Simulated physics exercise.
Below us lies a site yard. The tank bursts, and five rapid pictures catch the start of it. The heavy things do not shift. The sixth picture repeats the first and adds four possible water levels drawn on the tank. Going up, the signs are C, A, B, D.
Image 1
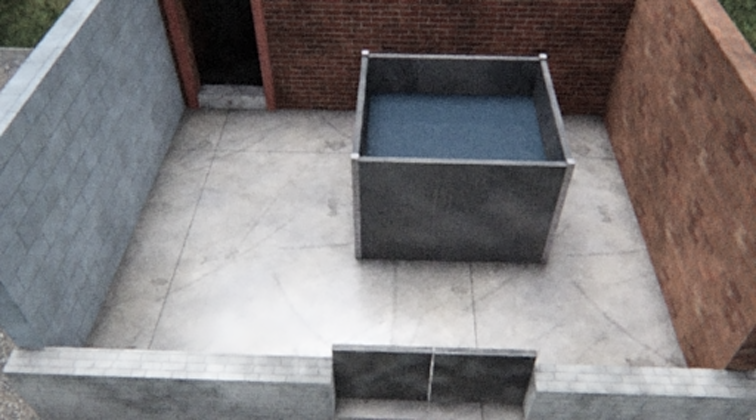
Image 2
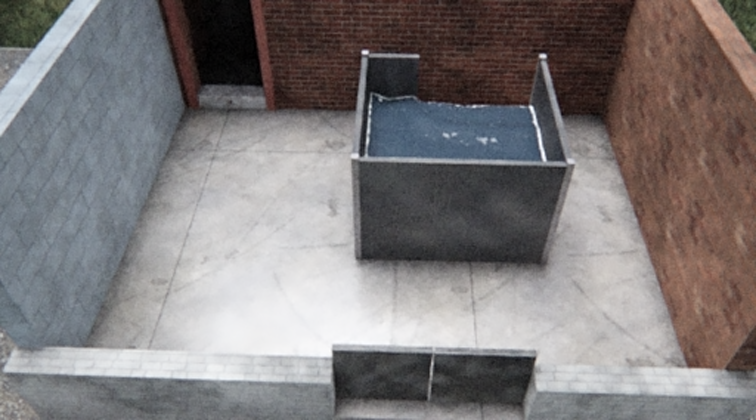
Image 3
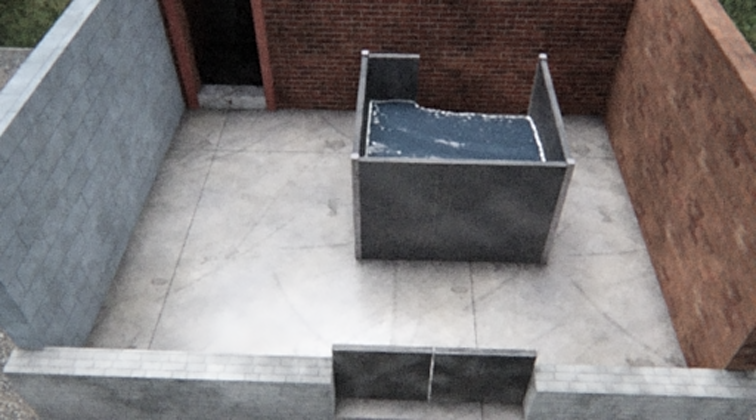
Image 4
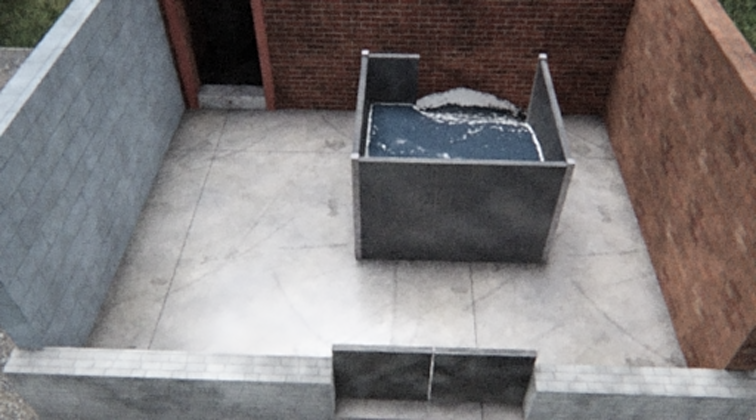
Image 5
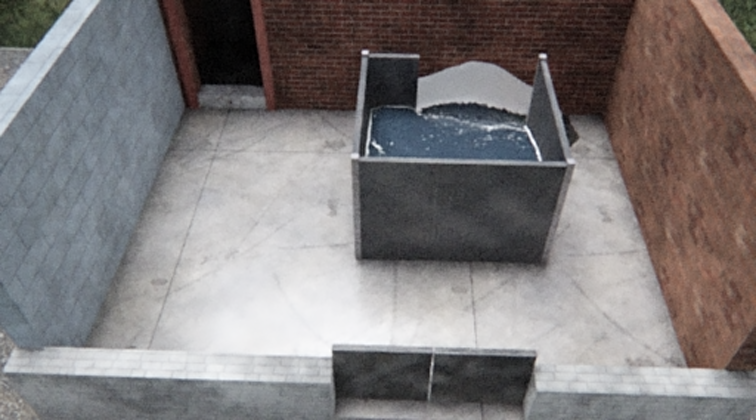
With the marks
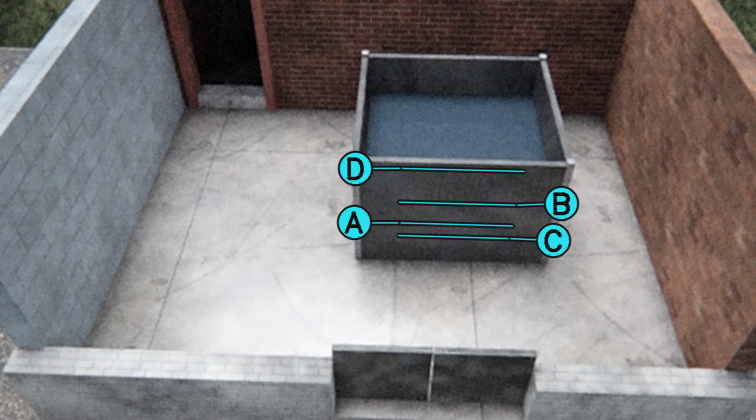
Dark water sloshes in a grey tank as its back opens and pale foam rises behind.
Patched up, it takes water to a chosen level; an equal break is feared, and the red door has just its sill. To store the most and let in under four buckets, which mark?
B.
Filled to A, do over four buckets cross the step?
No, not at all.
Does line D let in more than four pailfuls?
Yes.
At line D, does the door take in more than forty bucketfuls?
No.
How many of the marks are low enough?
Three.
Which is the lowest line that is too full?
The answer is D.
On the marked copy, A at (455, 224); B at (458, 203); C at (453, 237); D at (462, 169); from the bottom up C, A, B, D.
With A, nothing gets over.
With B, a bucket or two gets in.
With C, nothing gets over.
With D, about 15 bucketfuls get in.
